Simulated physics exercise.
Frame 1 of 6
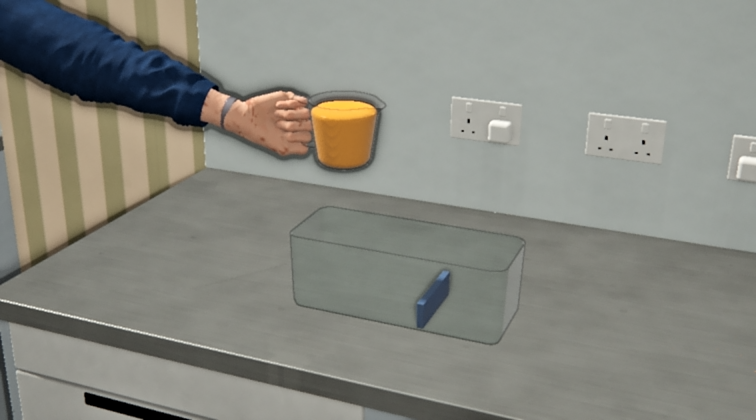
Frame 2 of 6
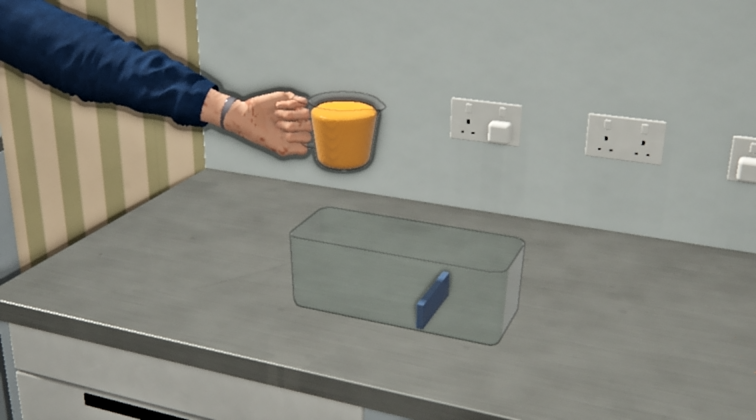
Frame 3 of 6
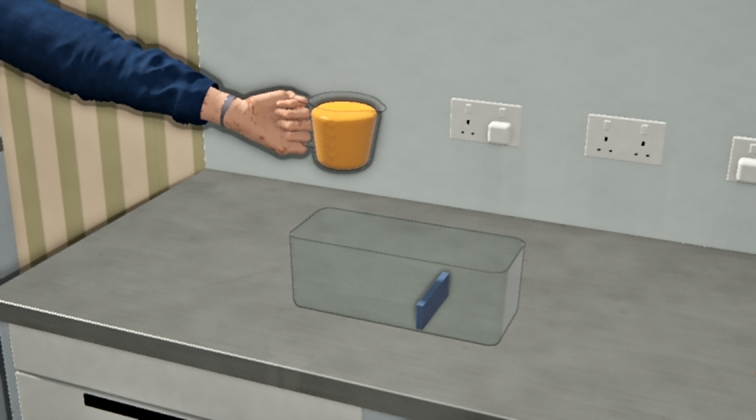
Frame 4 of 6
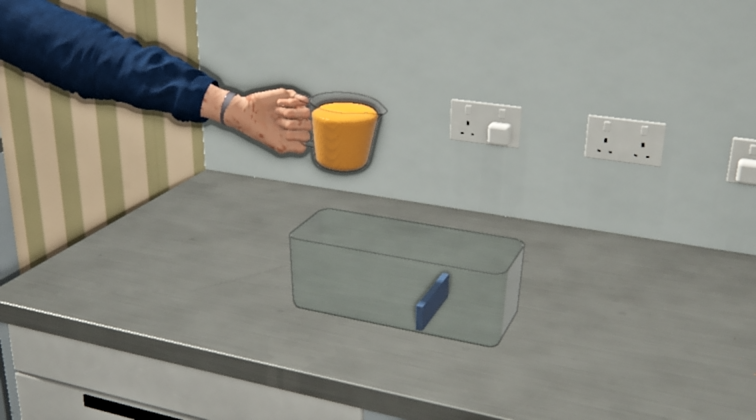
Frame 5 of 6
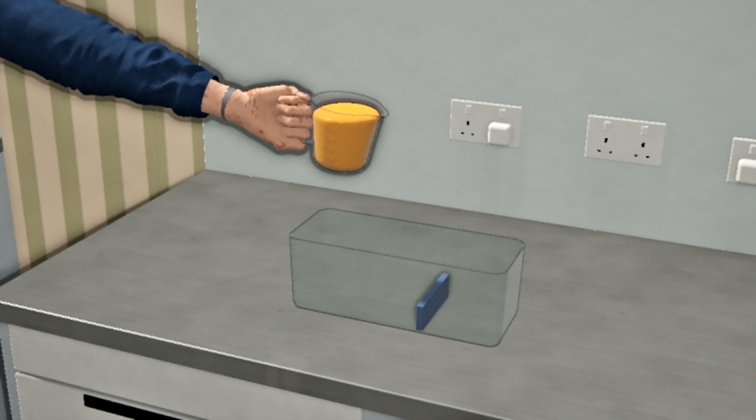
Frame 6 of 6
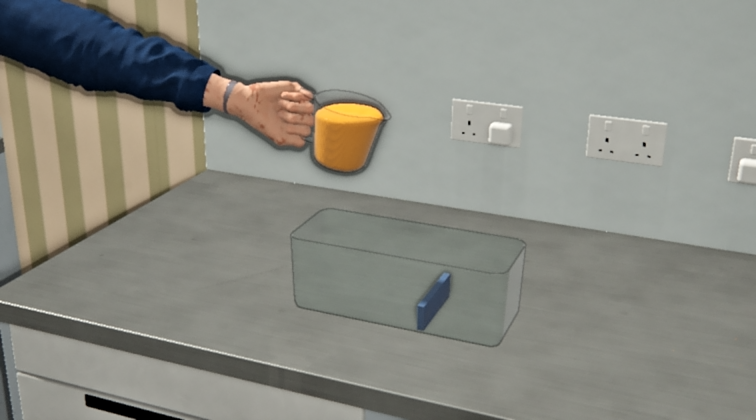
A hand held a clear jug of orange juice above the left end of a long see-through basin with a low blue wall inside, then slowly tilted it slightly to the right.
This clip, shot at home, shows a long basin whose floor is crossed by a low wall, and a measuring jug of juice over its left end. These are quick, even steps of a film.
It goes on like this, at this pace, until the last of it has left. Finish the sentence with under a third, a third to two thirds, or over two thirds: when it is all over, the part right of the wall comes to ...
When it is all over, the part right of the wall comes to under a third.
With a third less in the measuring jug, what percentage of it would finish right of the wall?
About 5 in a hundred.
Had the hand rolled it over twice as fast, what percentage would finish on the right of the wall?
About 15 per cent.
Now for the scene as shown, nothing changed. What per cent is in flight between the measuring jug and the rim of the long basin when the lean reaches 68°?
Around 25 %.
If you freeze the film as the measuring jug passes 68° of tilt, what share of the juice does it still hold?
I'd reckon near 65 percent is still held at that tilt.
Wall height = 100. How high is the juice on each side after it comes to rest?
I'd put the left at about 30 and the right at about 20.
A moment on, the measuring jug is tipped part way and 65 per cent is still to pour, 7 is left of the wall and 5 right of it.
Next, the measuring jug is tipped right over and 6 per cent is still to pour, 59 is left of the wall and 23 right of it.
Then the measuring jug is tipped right over and 0 per cent is still to pour, 72 is left of the wall and 25 right of it.
Later the measuring jug is tipped right over and 0 per cent is still to pour, 72 is left of the wall and 25 right of it.
At rest 72 per cent lies left of the wall, 25 right of it and 2 outside.
